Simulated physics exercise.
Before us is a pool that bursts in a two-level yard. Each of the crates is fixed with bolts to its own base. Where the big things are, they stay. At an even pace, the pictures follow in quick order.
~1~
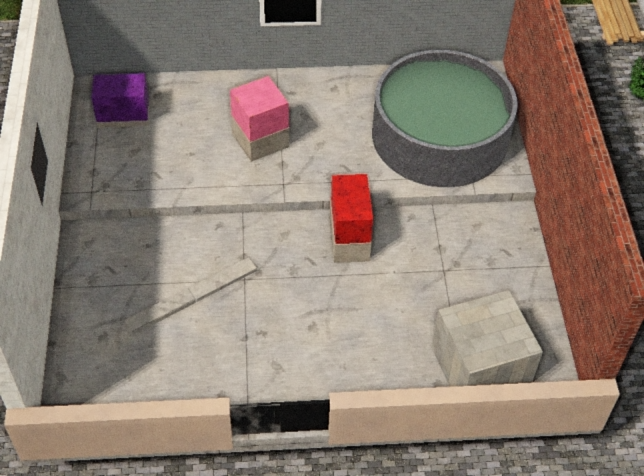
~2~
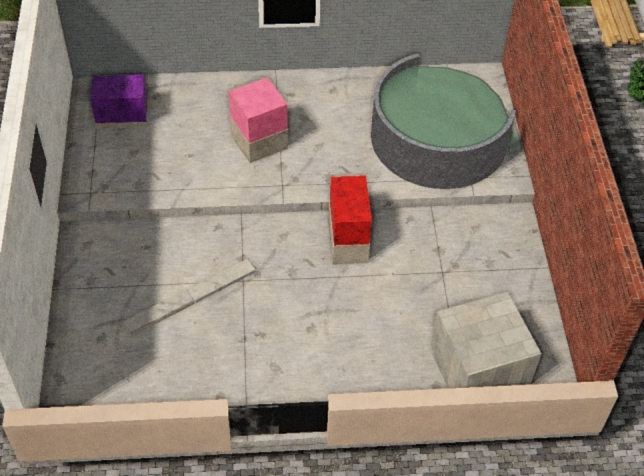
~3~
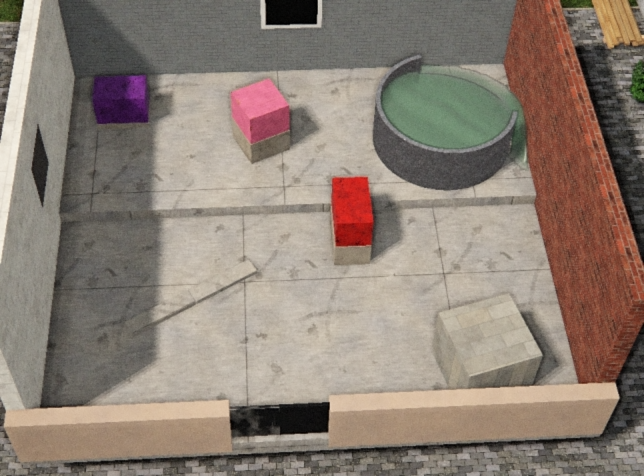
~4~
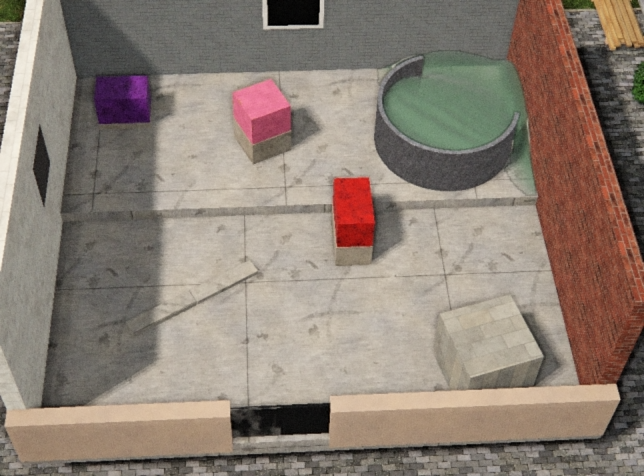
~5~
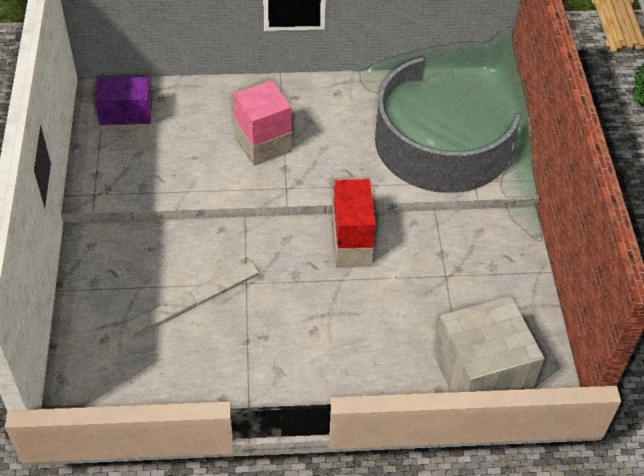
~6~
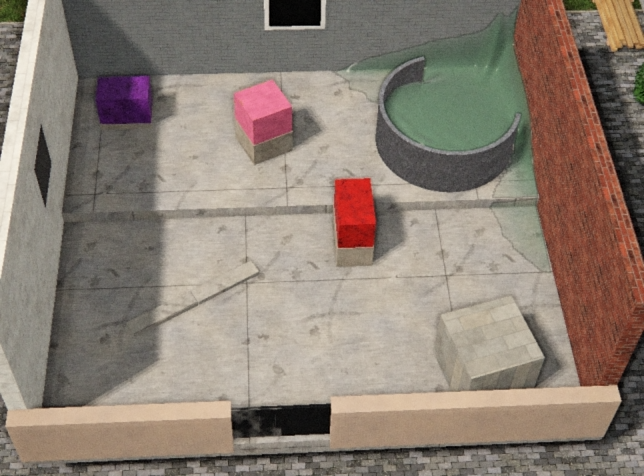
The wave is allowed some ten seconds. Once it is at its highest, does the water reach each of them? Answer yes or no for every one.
Red crate: No, it stays dry; purple crate: Yes, it gets wet; pink crate: No, it stays dry.
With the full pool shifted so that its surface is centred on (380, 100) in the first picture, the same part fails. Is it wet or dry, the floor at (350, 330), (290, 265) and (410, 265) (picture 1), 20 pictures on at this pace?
Results in order - swamped, left untouched, swamped.
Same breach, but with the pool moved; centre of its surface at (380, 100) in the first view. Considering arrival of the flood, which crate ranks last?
It is the crate marked red.
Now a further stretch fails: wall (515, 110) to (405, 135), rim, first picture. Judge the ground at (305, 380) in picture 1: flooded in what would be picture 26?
Status of the point: Soaked.
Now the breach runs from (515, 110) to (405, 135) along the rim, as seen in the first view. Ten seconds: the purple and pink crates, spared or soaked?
As I see it, the purple crate is not reached, and the pink crate is not reached.
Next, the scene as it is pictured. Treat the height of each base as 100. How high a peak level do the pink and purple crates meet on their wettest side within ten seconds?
Roughly 70 and 280 per cent respectively.
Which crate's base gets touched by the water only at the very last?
That's the red-painted one.
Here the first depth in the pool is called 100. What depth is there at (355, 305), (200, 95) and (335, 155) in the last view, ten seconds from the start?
Some 4, 12 and 2 in a hundred.
A moment on, water covers 20 % of the floor; the red crate not reached, the purple crate not reached, the pink crate not reached.
Next, water covers 30 % of the floor; the red crate not reached, the purple crate not reached, the pink crate water round its plinth.
Then, water covers 50 % of the floor; the red crate water round its plinth, the purple crate water round its plinth, the pink crate water round its plinth.
Later, water covers 85 % of the floor; the red crate water round its plinth, the purple crate water round its plinth, the pink crate water round its plinth.
In the end, water covers 95 % of the floor; the red crate stayed above the water, the purple crate was topped, the pink crate stayed above the water.
